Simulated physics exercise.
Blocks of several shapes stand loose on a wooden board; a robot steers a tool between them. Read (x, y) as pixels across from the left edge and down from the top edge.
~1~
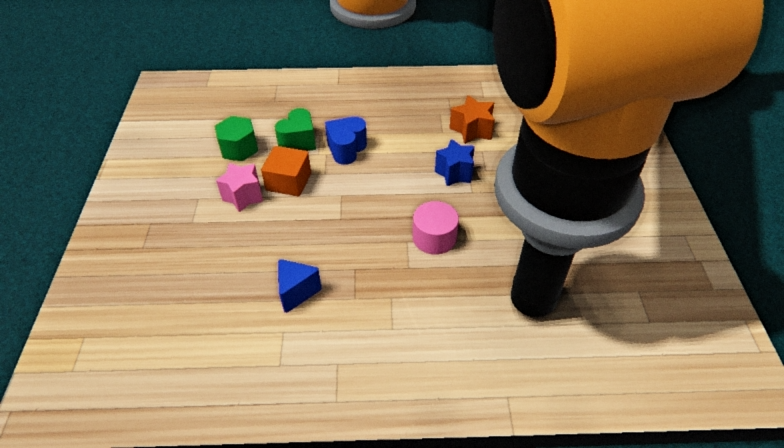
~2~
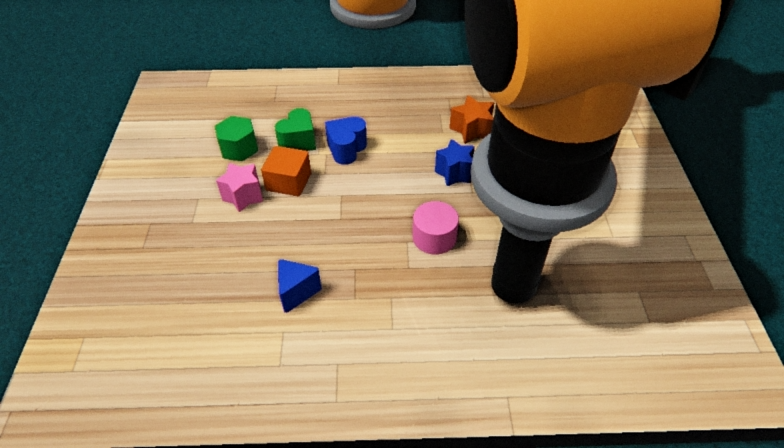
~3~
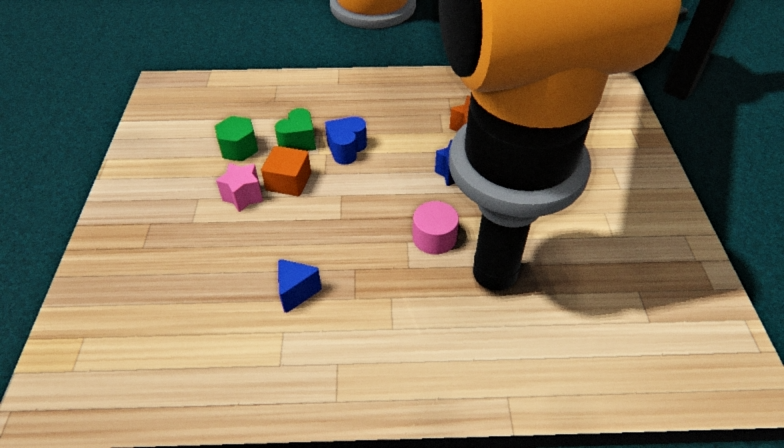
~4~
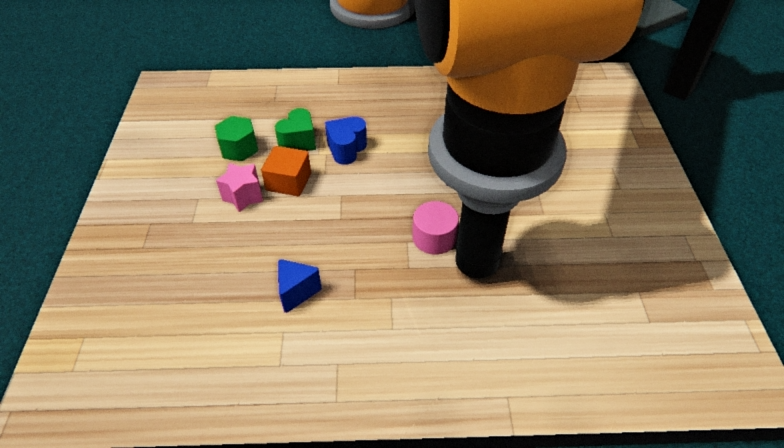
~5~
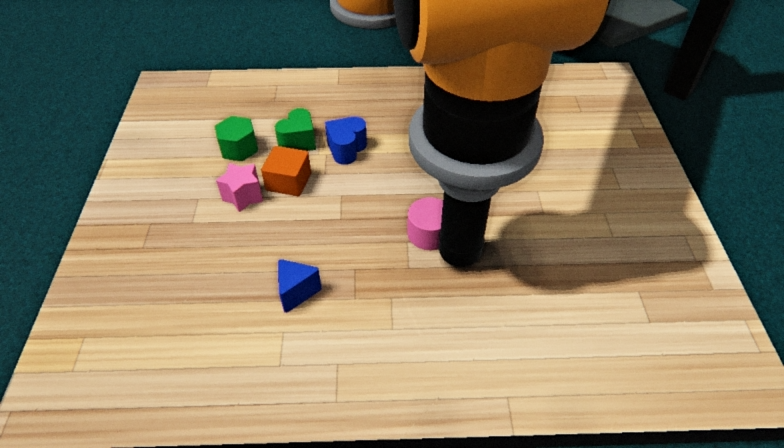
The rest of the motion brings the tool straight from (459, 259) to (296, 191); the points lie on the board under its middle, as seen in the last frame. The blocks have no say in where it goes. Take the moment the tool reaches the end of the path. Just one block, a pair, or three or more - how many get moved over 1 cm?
Total moved: Two.
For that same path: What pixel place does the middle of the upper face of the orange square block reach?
Pixel (271, 150).
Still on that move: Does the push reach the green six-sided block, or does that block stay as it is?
It is still where it was.
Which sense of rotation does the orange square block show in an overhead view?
It rotates clockwise.
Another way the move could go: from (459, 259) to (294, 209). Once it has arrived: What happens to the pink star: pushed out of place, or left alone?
The result: It stays put.
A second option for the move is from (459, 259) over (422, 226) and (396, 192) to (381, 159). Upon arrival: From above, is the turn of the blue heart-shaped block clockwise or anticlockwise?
It spins with the clock.
What follows on the original path. One third of the way, tool at (400, 226); pink disc at (394, 183).
Two thirds of the way, tool at (346, 204); pink disc at (383, 172).
At the end, tool at (295, 184); green six-sided block unmoved; pink star unmoved; orange square block at (271, 150), turned 25° clockwise; pink disc at (383, 172).
